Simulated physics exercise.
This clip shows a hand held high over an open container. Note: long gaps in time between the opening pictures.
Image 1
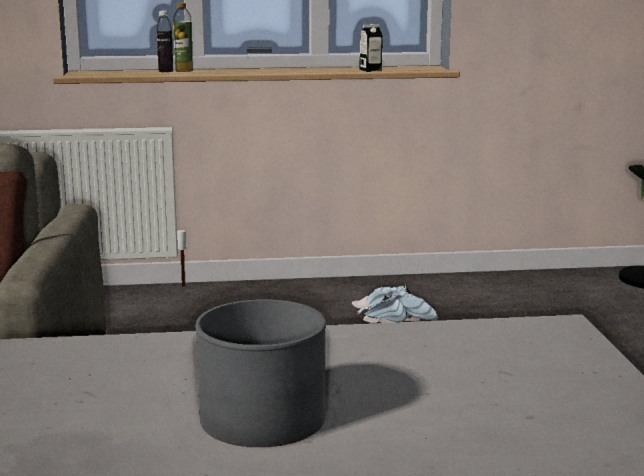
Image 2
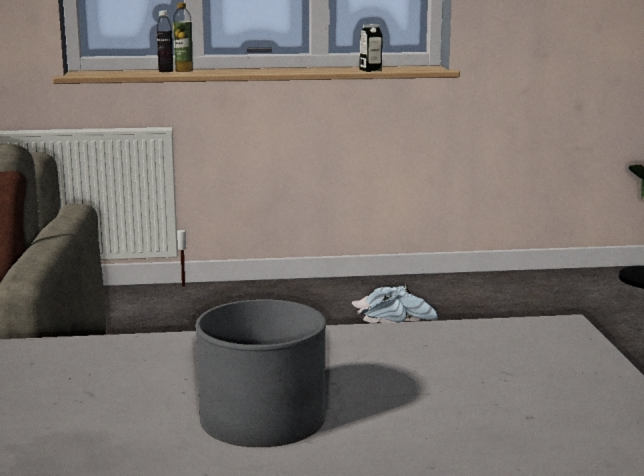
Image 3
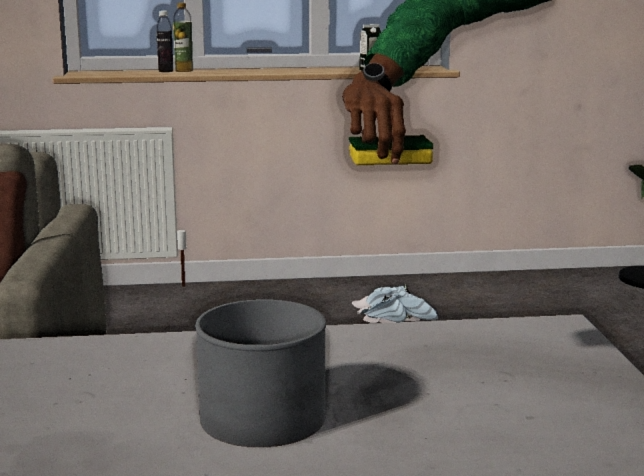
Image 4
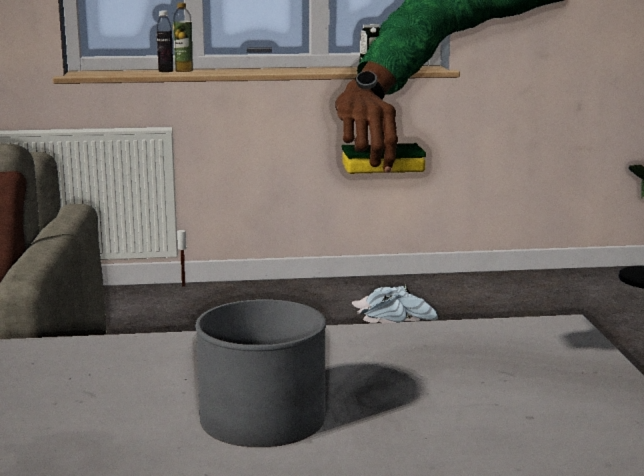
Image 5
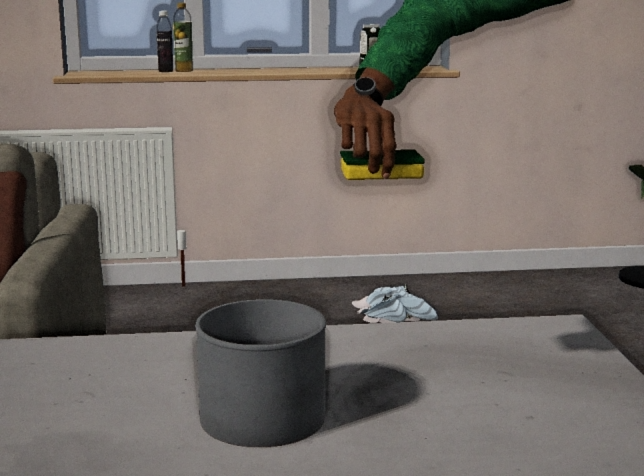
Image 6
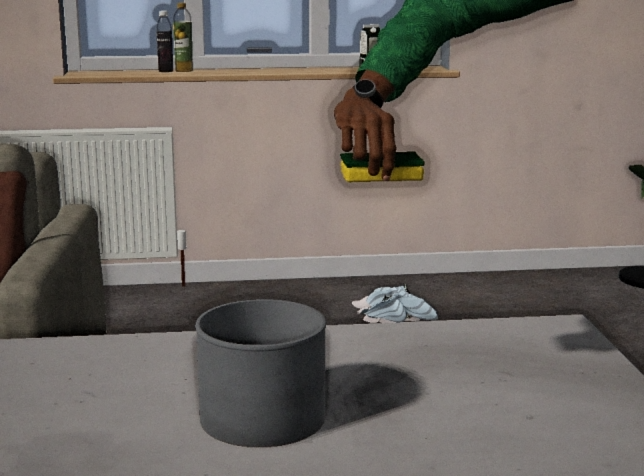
A hand in a green sleeve, wearing a dark watch, appeared from the upper right holding a yellow sponge, lowered it slightly leftward, and held it high above the table with the gray pot.
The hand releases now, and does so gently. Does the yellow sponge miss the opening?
Yes: Result: A wide drop.
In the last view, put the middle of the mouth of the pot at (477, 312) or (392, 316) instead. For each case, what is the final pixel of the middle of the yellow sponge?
First option: Roughly (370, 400); second option: Roughly (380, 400).
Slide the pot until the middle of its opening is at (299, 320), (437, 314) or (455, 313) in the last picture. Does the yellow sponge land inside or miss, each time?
The first time it drops outside, the second time it drops outside, the third time it drops outside.
Then, 0.22 s later than the last frame, yellow sponge dropping near (380, 271).
When it is over, the yellow sponge ends up outside, near (377, 403).
